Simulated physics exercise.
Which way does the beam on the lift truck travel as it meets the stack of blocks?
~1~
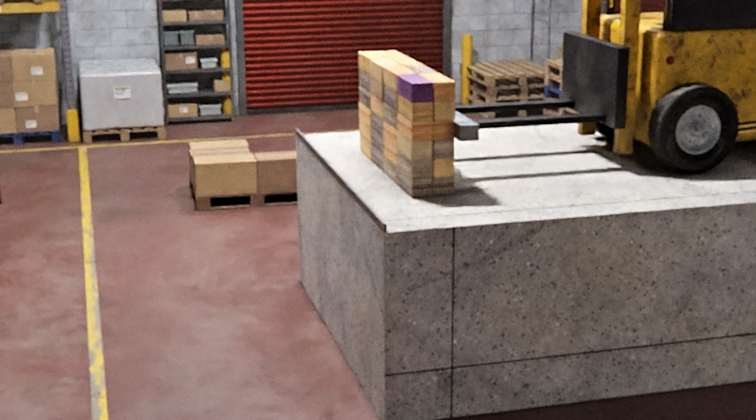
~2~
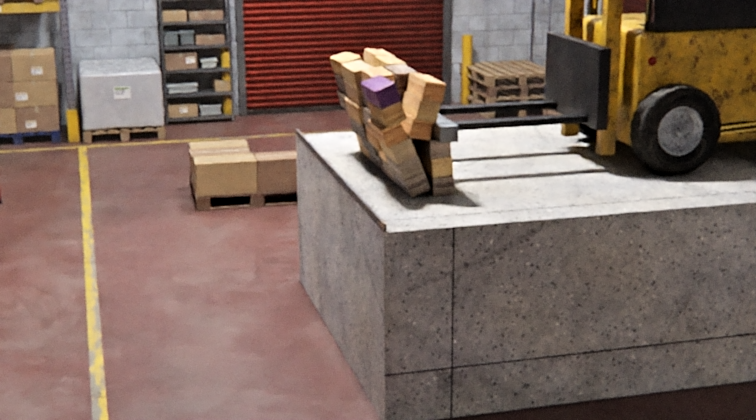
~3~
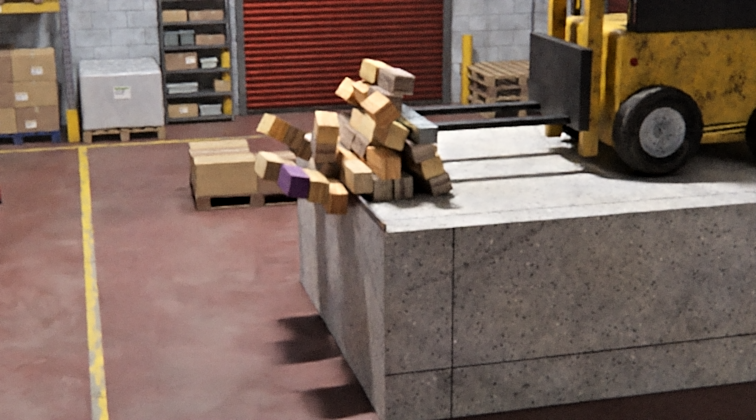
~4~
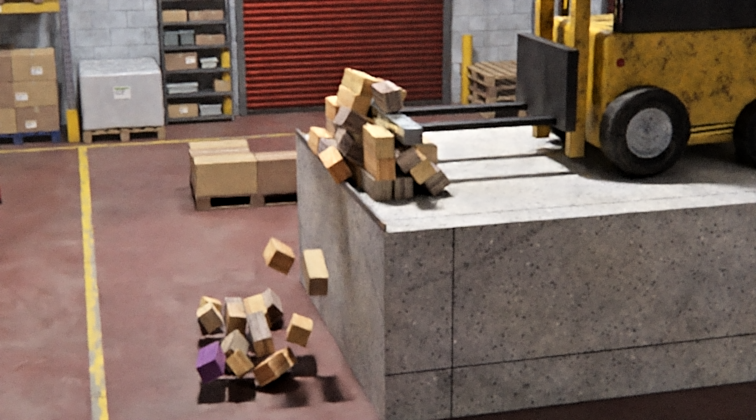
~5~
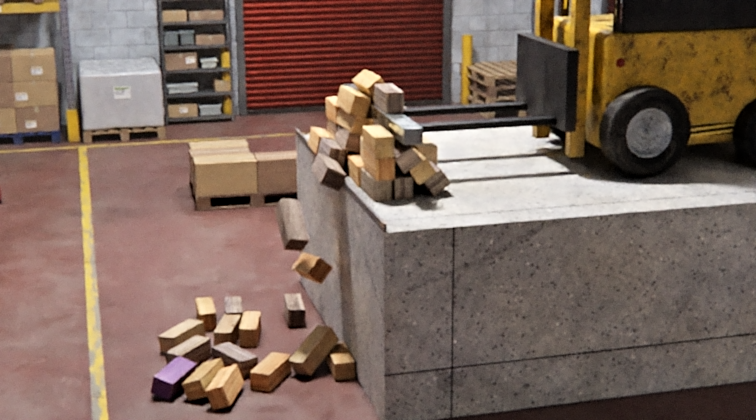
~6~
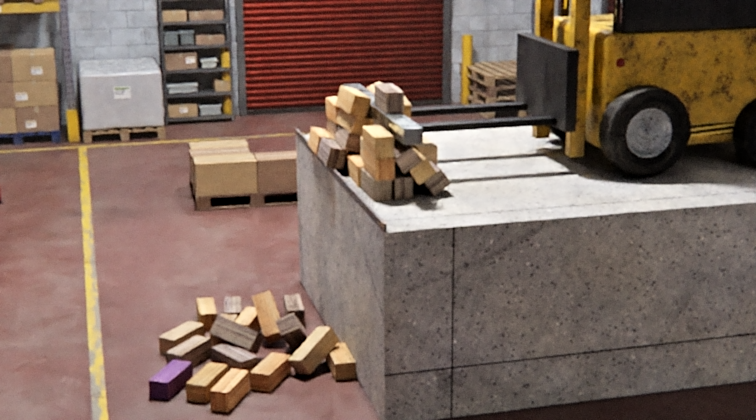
The beam travels to the left, pushing the stack toward the edge of the platform.
A yellow lift truck at the right, on a raised grey concrete platform in a warehouse seen from above, pushes a level beam leftward into a neat stack of timber blocks, one of them purple. The stack buckles and leans left toward the edge, then breaks apart. Several blocks, the purple one among them, spill over the low board and tumble to the reddish floor, while the truck comes to a stop. A few more drop after them. At the end a loose heap remains on the platform by the edge, and the fallen blocks lie scattered below, the purple one at their left.
